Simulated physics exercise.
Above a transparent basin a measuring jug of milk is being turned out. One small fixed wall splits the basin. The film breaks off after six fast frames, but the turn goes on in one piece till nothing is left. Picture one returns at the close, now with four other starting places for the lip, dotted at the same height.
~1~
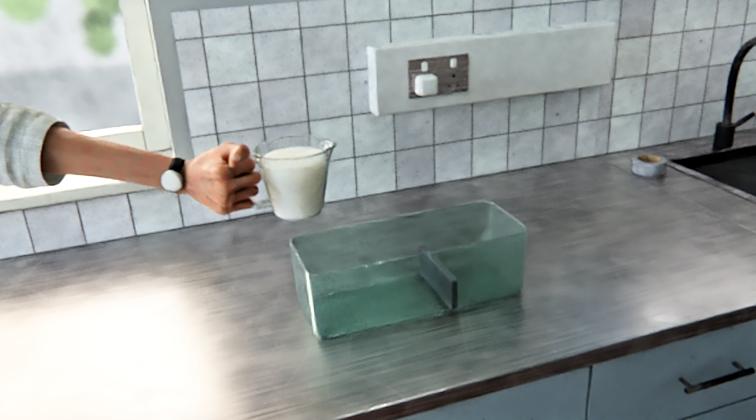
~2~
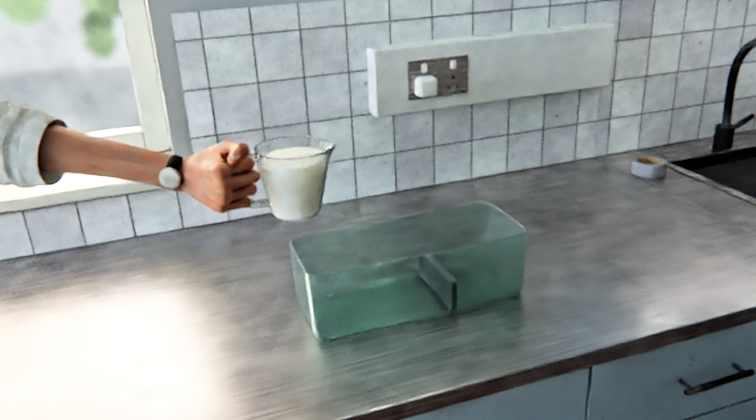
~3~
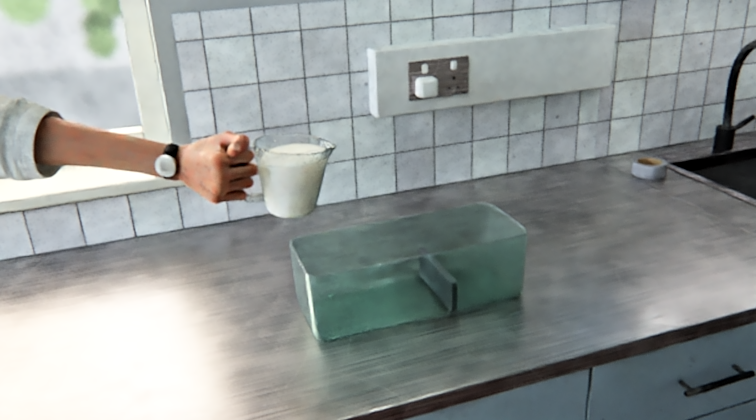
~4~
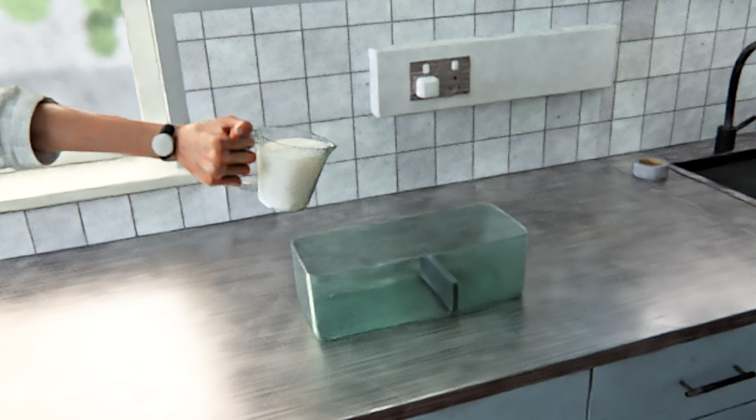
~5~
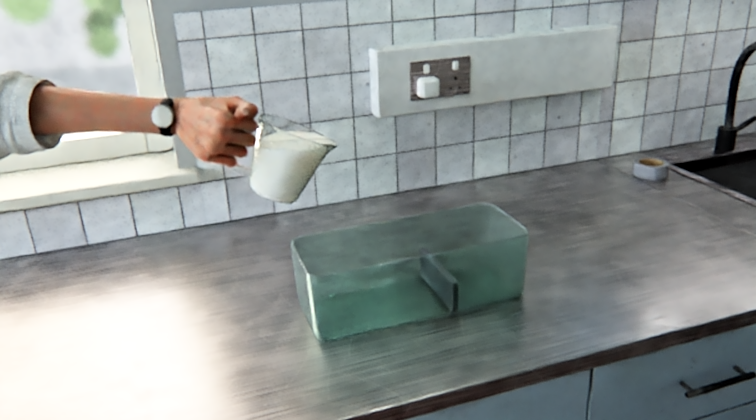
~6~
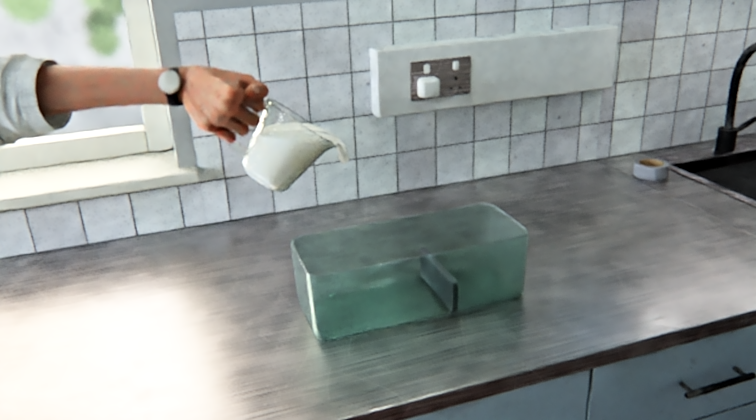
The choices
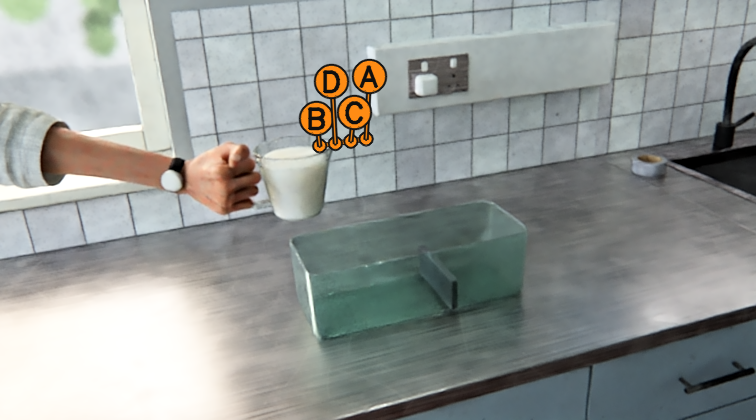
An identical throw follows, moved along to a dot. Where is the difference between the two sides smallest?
A beats the others.
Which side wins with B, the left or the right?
More ends on the left.
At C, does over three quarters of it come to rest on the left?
Yes, it does.
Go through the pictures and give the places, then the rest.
In the first frame, upright, lip at (335, 143); basin from (314, 339) to (521, 291); top of the wall at (437, 262); nothing has left yet.
In the second frame, upright, lip at (334, 144); nothing has left yet.
In the third frame, tipped about 7°, lip at (335, 145); nothing has left yet.
In the fourth frame, tipped about 15°, lip at (335, 145); nothing has left yet.
In the fifth frame, tipped about 26°, lip at (335, 145); milk is over the lip, down to (335, 145).
In the sixth frame, tipped about 39°, lip at (335, 144); milk is over the lip, down to (343, 160).
On the marked copy, A at (366, 138); B at (319, 145); C at (350, 141); D at (335, 143).
For spot A, about 43 % ends left of the wall and 54 % right of it; 3 % is lost outside.
For spot B, about 91 % ends left of the wall and 6 % right of it; 4 % is lost outside.
For spot C, about 90 % ends left of the wall and 6 % right of it; 4 % is lost outside.
For spot D, about 90 % ends left of the wall and 4 % right of it; 6 % is lost outside.
